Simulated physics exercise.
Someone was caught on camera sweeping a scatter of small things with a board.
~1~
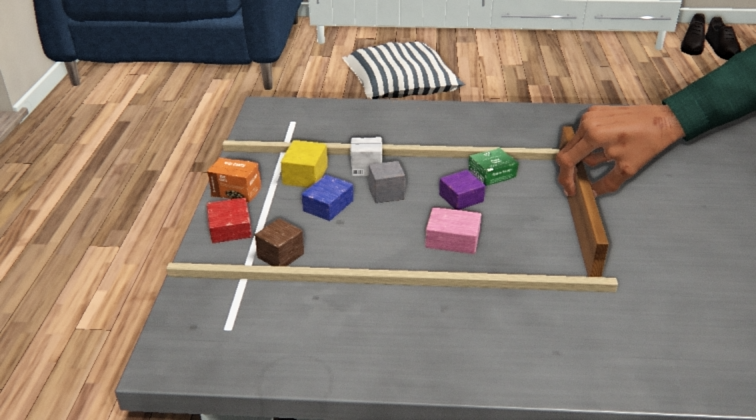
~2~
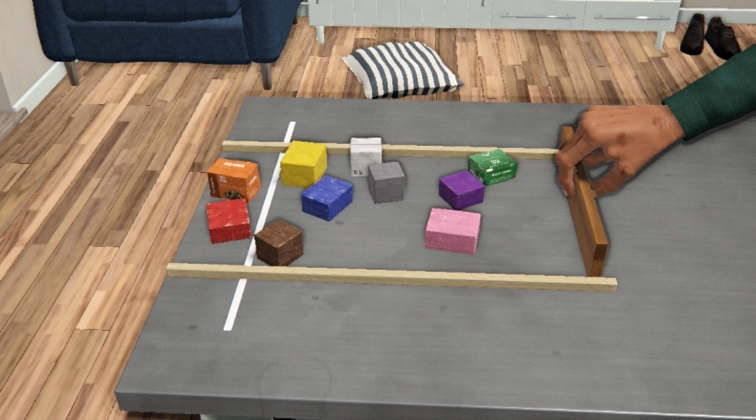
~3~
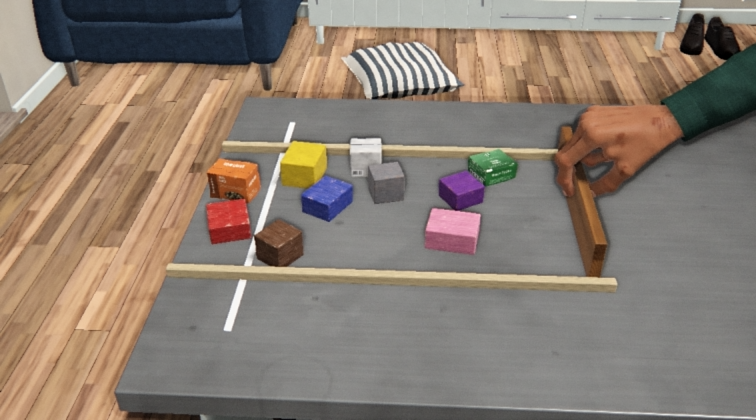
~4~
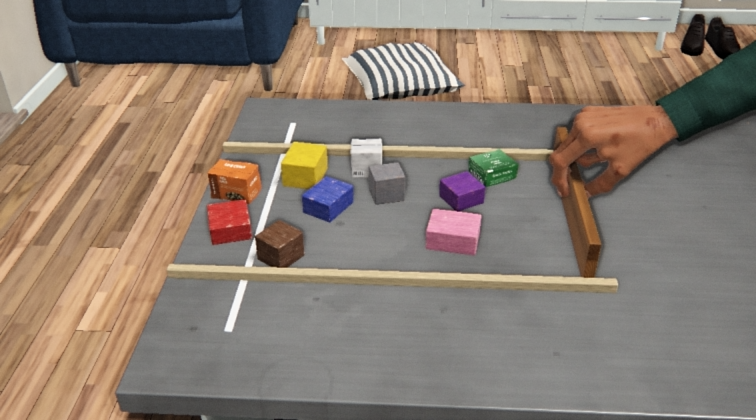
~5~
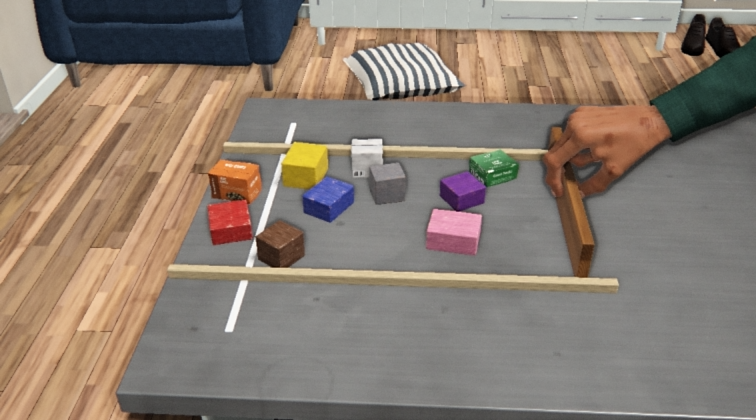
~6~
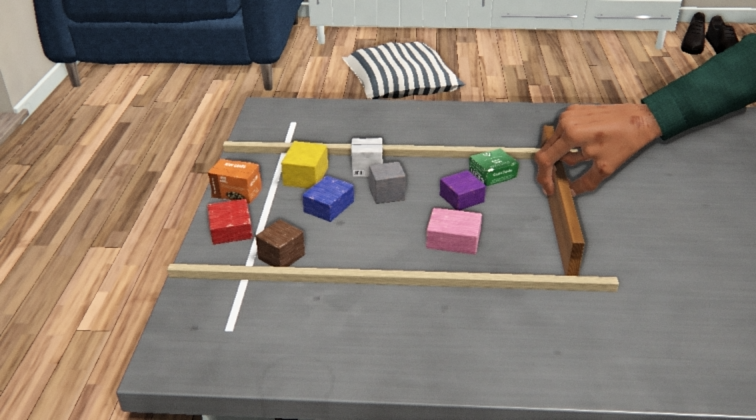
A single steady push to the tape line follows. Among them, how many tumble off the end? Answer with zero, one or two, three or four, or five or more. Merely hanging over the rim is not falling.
One or two.
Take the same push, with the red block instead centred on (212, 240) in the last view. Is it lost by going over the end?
From that start, the object then is safe.
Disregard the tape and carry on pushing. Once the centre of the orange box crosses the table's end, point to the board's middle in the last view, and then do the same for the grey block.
Roughly (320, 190); roughly (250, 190).
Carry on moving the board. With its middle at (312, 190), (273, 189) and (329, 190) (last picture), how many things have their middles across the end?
1; 2; 0.
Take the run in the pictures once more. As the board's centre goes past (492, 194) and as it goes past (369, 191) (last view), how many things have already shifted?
Up to then 1, and up to the other point 7.
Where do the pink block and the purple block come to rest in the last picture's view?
In the last picture the pink block sits around (234, 226) and the purple block around (257, 181).
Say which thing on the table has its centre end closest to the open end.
Red block.
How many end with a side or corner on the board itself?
That number would be 5.
A little later, none off yet; orange box at rest near (235, 181); red block at rest near (230, 221); brown block at rest near (281, 245).
Next, none off yet; orange box shifted about its own width near (199, 186); red block at rest near (230, 221); brown block shifted a little near (267, 249).
When it is over, the number that fall off is one or two; down, yellow block and orange box.
